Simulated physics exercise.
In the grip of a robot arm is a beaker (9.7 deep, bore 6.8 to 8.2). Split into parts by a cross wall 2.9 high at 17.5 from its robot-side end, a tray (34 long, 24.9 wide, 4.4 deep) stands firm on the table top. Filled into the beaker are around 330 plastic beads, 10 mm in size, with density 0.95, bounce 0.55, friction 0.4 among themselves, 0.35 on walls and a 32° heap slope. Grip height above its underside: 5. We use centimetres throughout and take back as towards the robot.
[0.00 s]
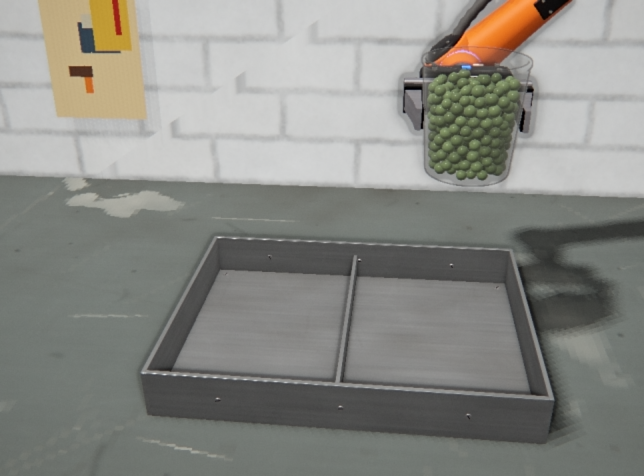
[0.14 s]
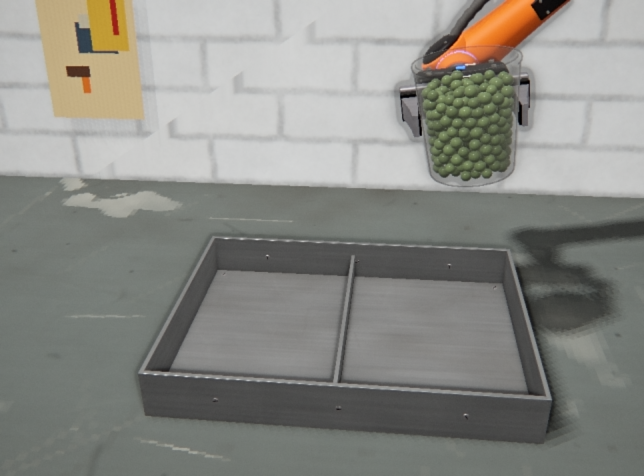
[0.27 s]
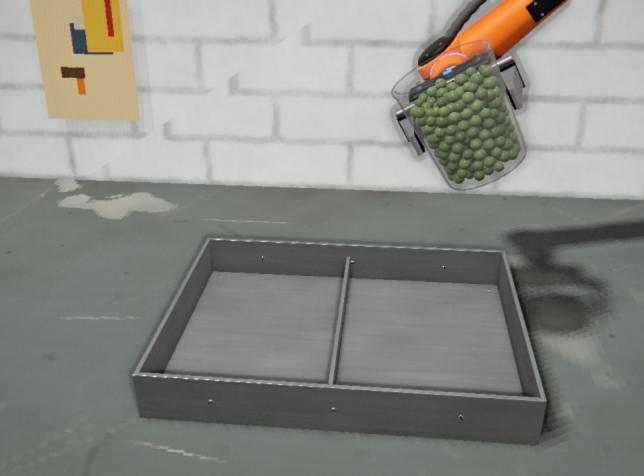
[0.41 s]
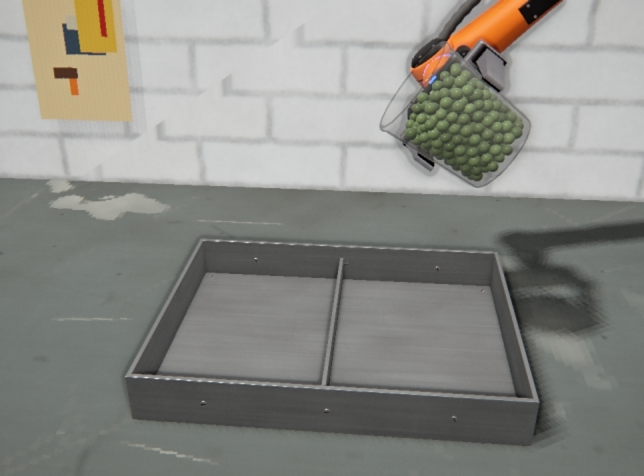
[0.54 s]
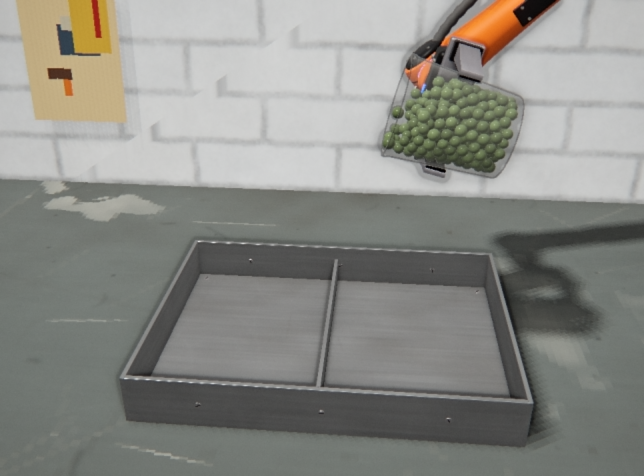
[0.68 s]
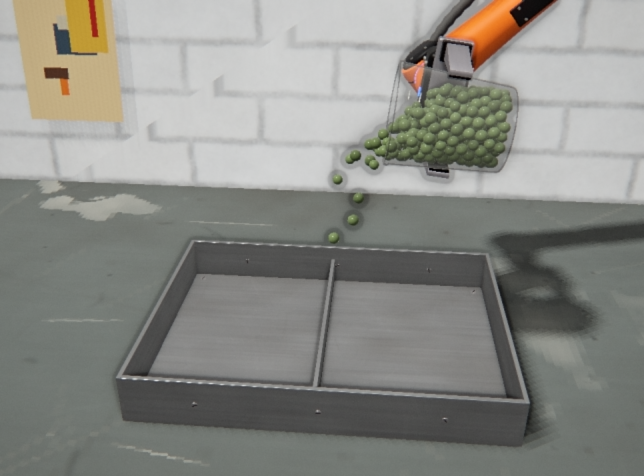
The video shows an orange robot arm holding a clear beaker of green beads above a gray divided tray, tilting it steadily to the left until a few beads tumble from its mouth toward the tray below.
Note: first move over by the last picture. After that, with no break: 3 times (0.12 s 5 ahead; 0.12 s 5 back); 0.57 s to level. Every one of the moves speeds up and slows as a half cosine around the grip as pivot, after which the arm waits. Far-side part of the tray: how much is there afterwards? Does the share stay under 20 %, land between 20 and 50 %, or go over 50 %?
It goes over 50 %.
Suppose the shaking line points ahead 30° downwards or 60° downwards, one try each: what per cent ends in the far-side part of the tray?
Near 60 and 40 percent respectively.
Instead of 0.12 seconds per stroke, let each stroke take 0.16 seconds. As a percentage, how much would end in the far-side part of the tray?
About 65 per cent, then.
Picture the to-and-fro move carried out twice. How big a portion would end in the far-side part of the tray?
I'd expect something close to 75 per cent.
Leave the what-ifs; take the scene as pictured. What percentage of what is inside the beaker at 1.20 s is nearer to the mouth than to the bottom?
Roughly 80 %.
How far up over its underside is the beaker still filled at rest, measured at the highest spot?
Top of the fill: Near 3.5 cm.
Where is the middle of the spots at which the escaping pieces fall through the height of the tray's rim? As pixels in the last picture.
Centre: Roughly (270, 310).
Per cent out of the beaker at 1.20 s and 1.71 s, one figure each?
85, then 90.
After 1.20 s, tilted 83° forward, highest piece 23 above the table; 209 in the far-side part, 47 in the beaker, 25 in the robot-side part, 51 in flight or on a rim.
After 1.71 s, tilted 35° forward, highest piece 24 above the table; 252 in the far-side part, 51 in the robot-side part, 27 in the beaker, 2 on the table or floor.
After 2.17 s, level, highest piece 23 above the table; 252 in the far-side part, 51 in the robot-side part, 27 in the beaker, 2 on the table or floor.
After 3.22 s, level, highest piece 23 above the table; 252 in the far-side part, 51 in the robot-side part, 27 in the beaker, 2 on the table or floor.
In the end, 252 in the far-side part, 51 in the robot-side part, 27 in the beaker, 2 on the table or floor. That is 76 % in the far-side part of the tray.
